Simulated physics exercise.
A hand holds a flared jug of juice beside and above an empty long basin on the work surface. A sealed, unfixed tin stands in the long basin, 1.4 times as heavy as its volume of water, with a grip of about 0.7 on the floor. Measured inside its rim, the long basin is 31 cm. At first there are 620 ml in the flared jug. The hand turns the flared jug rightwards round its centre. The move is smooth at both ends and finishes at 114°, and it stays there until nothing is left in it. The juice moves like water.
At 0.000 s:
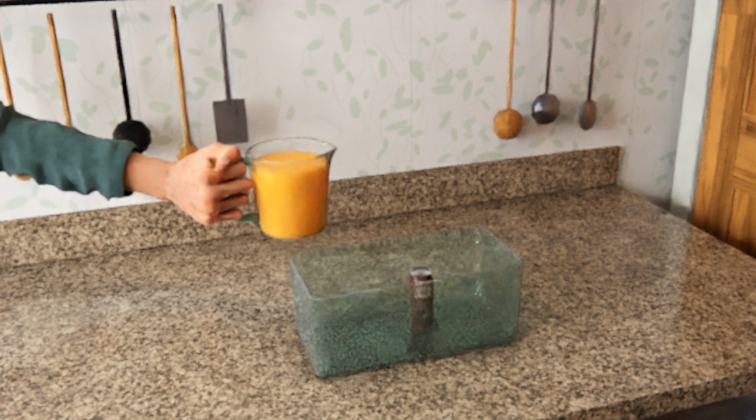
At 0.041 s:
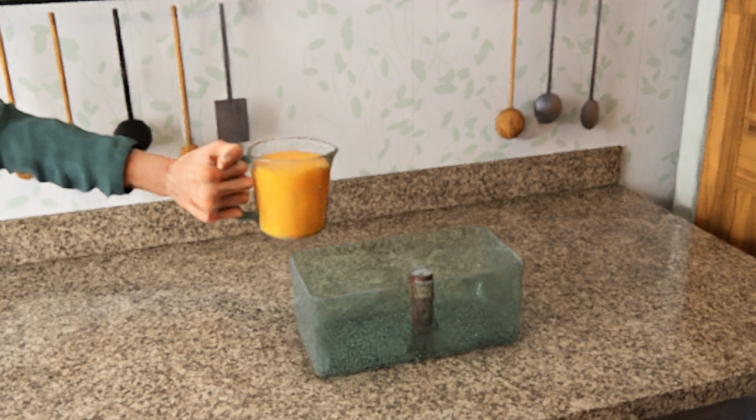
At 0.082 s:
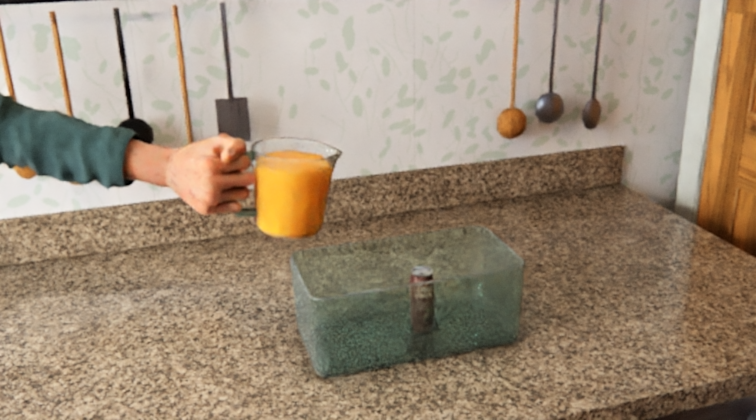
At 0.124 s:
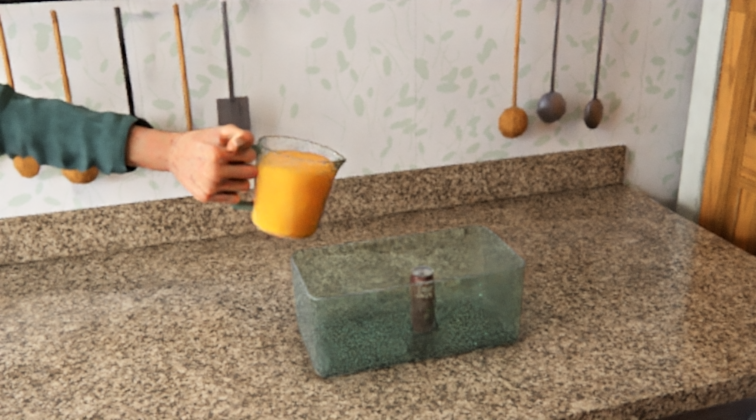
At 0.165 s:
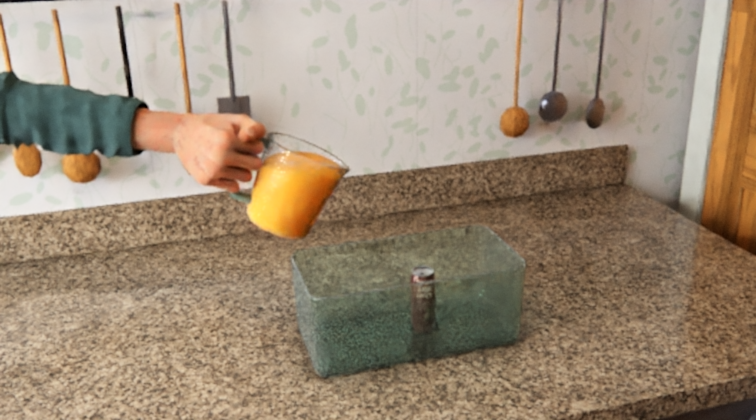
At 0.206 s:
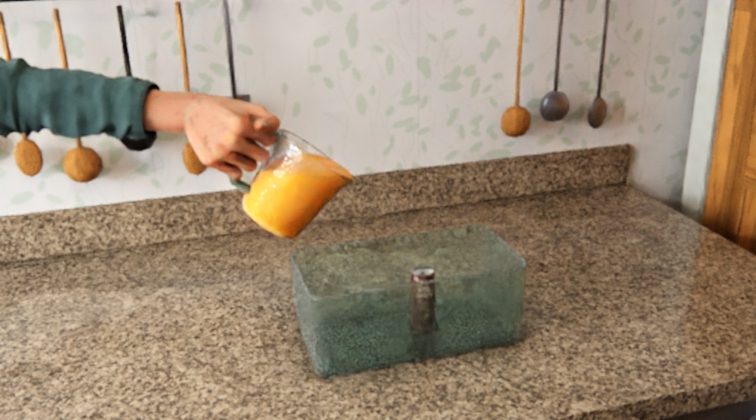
The clip shows a hand holding a clear jug of orange juice above and beside a long greenish glass basin on a speckled countertop, then steadily tilting the jug rightwards until the juice reaches its rim.
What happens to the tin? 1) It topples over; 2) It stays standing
Answer: 2.
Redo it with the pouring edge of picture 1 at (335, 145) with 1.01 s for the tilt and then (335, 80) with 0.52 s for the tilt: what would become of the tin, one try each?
In the first try it remains standing; in the second it comes down.
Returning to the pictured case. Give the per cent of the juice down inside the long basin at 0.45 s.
I'd estimate some 34 percent of the liquid.
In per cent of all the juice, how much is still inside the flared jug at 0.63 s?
Close to 4 in a hundred.
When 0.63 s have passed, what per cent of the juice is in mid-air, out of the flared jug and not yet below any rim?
Around 7 percent of it is airborne.
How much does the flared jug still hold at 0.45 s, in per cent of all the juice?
I'd put it near 38 percent.
After 0.45 s the tilt is 109° and 38 per cent is still to pour; the tin stands where it began.
After 0.63 s the tilt is 114° and 4 per cent is still to pour; the tin stands where it began.
After 0.82 s the tilt is 114° and 0 per cent is still to pour; the tin stands where it began.
After 1.02 s the tilt is 114° and 0 per cent is still to pour; the tin stands where it began.
In the end the tin stands where it began.
